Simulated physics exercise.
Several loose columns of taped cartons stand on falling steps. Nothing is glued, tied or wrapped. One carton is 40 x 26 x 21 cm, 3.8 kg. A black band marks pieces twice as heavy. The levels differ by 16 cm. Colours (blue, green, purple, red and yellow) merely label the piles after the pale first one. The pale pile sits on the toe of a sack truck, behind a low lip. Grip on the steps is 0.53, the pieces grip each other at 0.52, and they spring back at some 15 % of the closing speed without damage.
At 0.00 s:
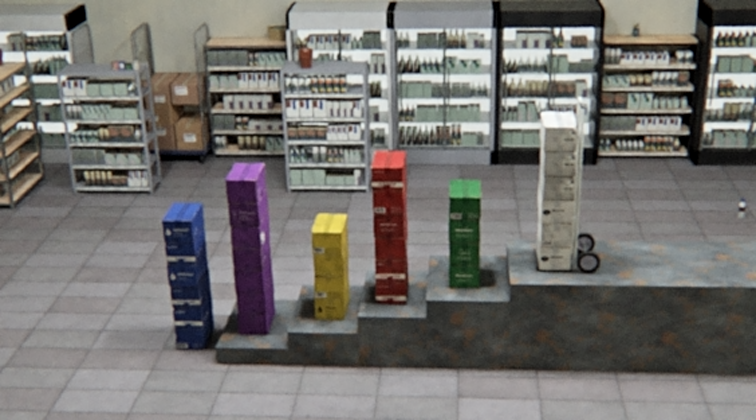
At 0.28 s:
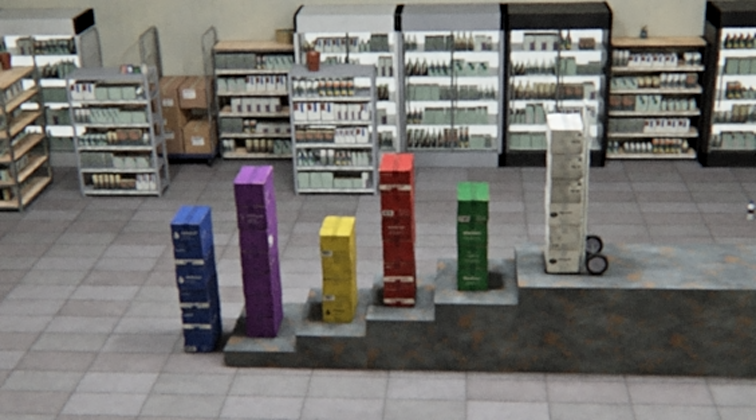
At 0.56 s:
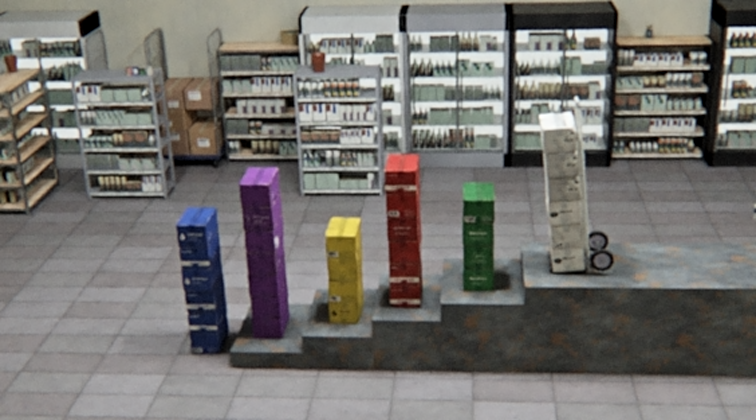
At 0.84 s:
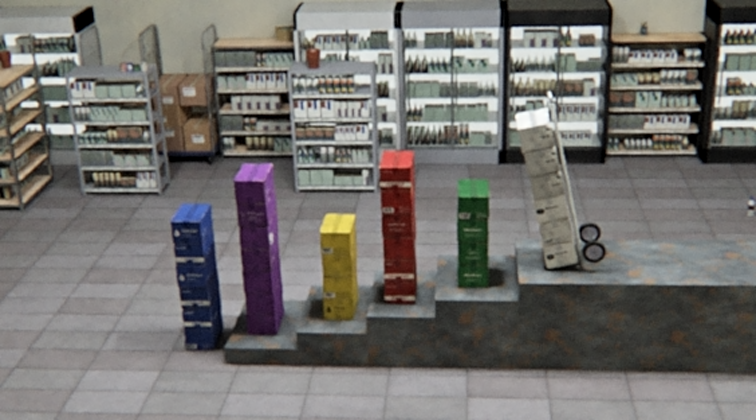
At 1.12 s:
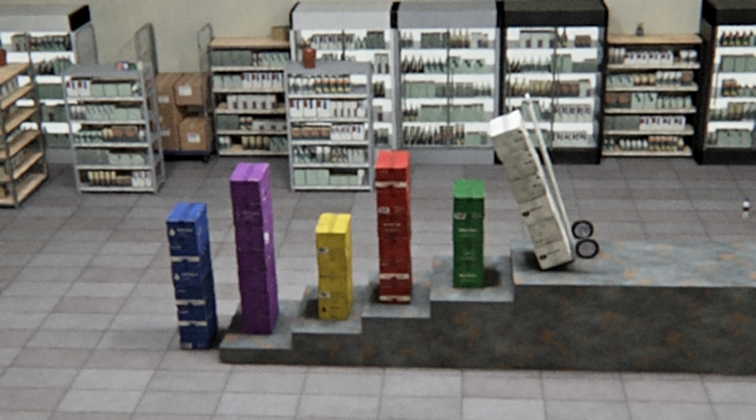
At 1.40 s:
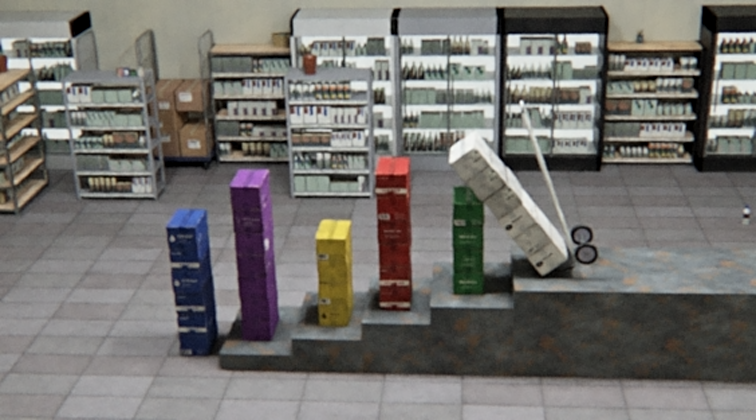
A tall white stack of boxes on a hand truck leaned left from the top step, slowly at first, then steeply past the tilting frame toward the green stack, while the colored stacks below stayed upright.
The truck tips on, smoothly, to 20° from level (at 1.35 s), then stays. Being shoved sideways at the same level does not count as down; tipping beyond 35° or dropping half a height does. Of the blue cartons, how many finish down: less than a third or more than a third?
It comes to more than a third.
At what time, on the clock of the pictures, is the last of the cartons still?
Around 5.0 s.
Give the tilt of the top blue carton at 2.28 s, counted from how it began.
Some 0°.
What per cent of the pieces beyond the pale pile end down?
Near 100 per cent.
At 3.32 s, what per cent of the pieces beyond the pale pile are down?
At that moment 50 per cent.
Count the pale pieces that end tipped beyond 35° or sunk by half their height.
6 of them.
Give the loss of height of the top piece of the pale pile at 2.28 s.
Some 120 cm lower.
Around 2.28 s, 6 of the pale pile down; none of the 6 blue cartons down (0 of 27 in all colours); top blue carton unmoved; top green carton tipped 23°.
Around 3.32 s, 6 of the pale pile down; none of the 6 blue cartons down (14 of 27 in all colours); top blue carton displaced 56 mm; top green carton tipped 61°, 51 cm lower.
Around 4.12 s, 6 of the pale pile down; 6 of the 6 blue cartons down (27 of 27 in all colours); top blue carton on its side; top red carton on its side.
Finally (5.2 s), 6 of the pale pile down; 6 of the 6 blue cartons down (27 of 27 in all colours); top blue carton on its side; top purple carton upside down. That is 100 per cent. Seen by the last camera, middles, top blue carton near (52, 327).
